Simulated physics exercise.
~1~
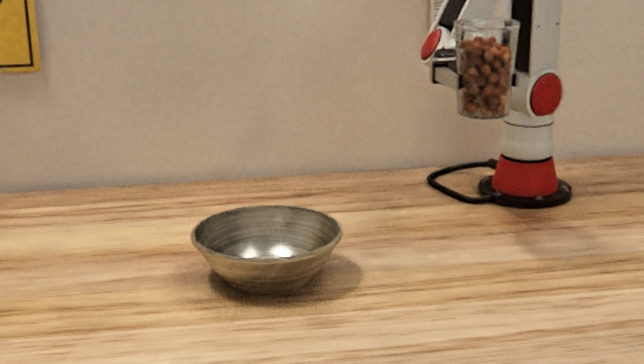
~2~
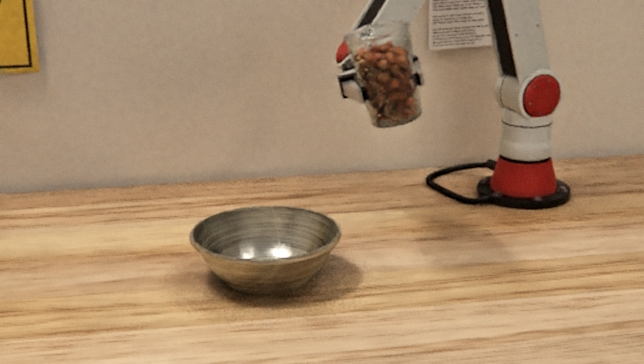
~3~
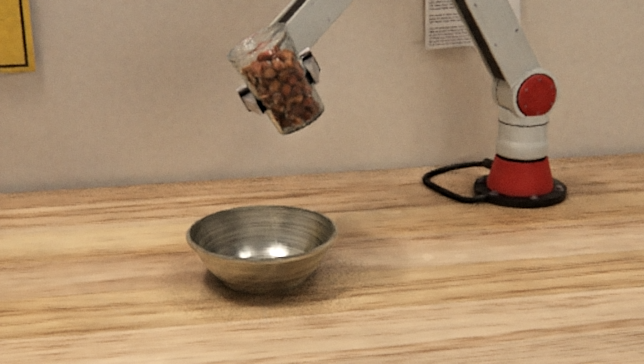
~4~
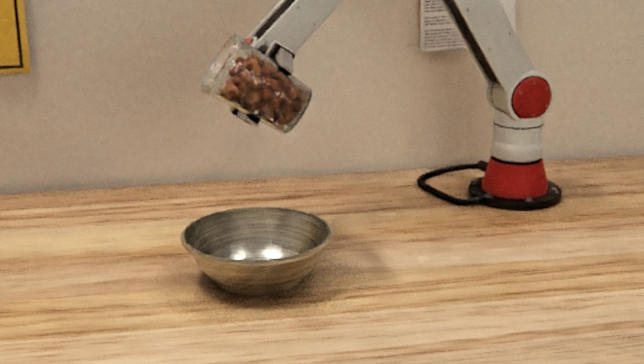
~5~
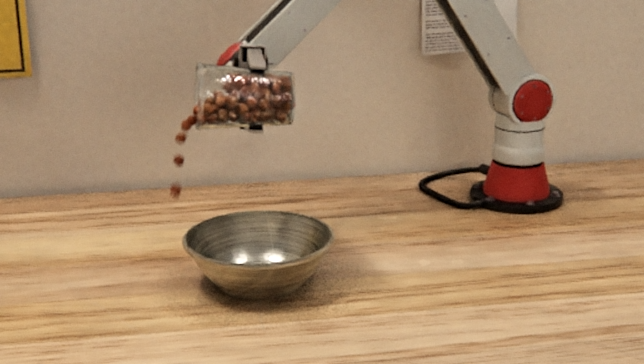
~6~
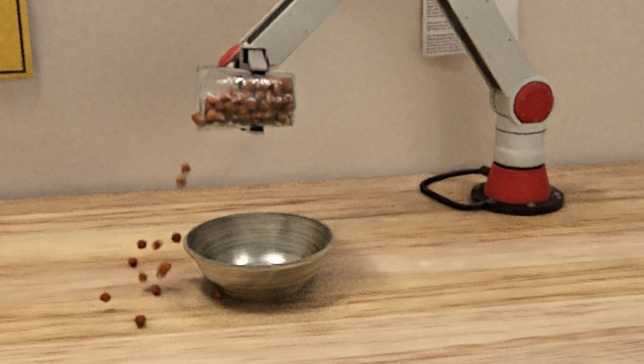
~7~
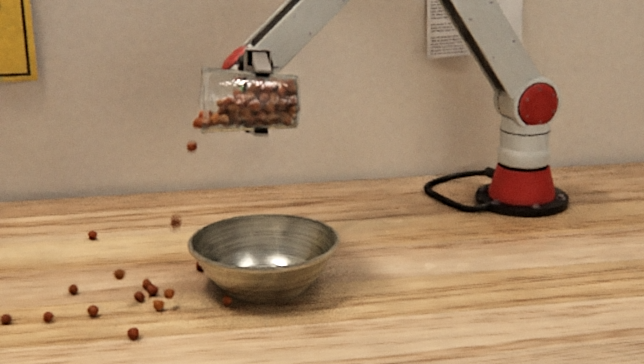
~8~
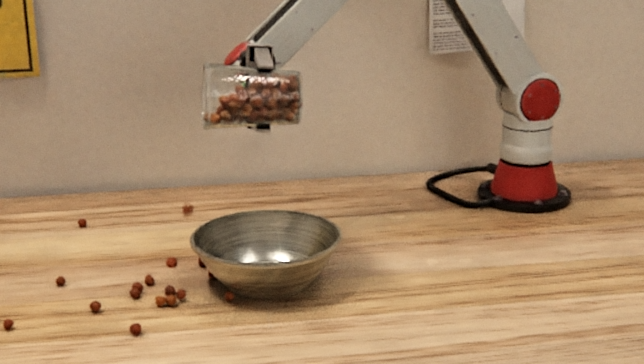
On a wooden table, a robot arm tipping a clear tumbler of hazelnuts, some spilling left of a bowl that stays empty.
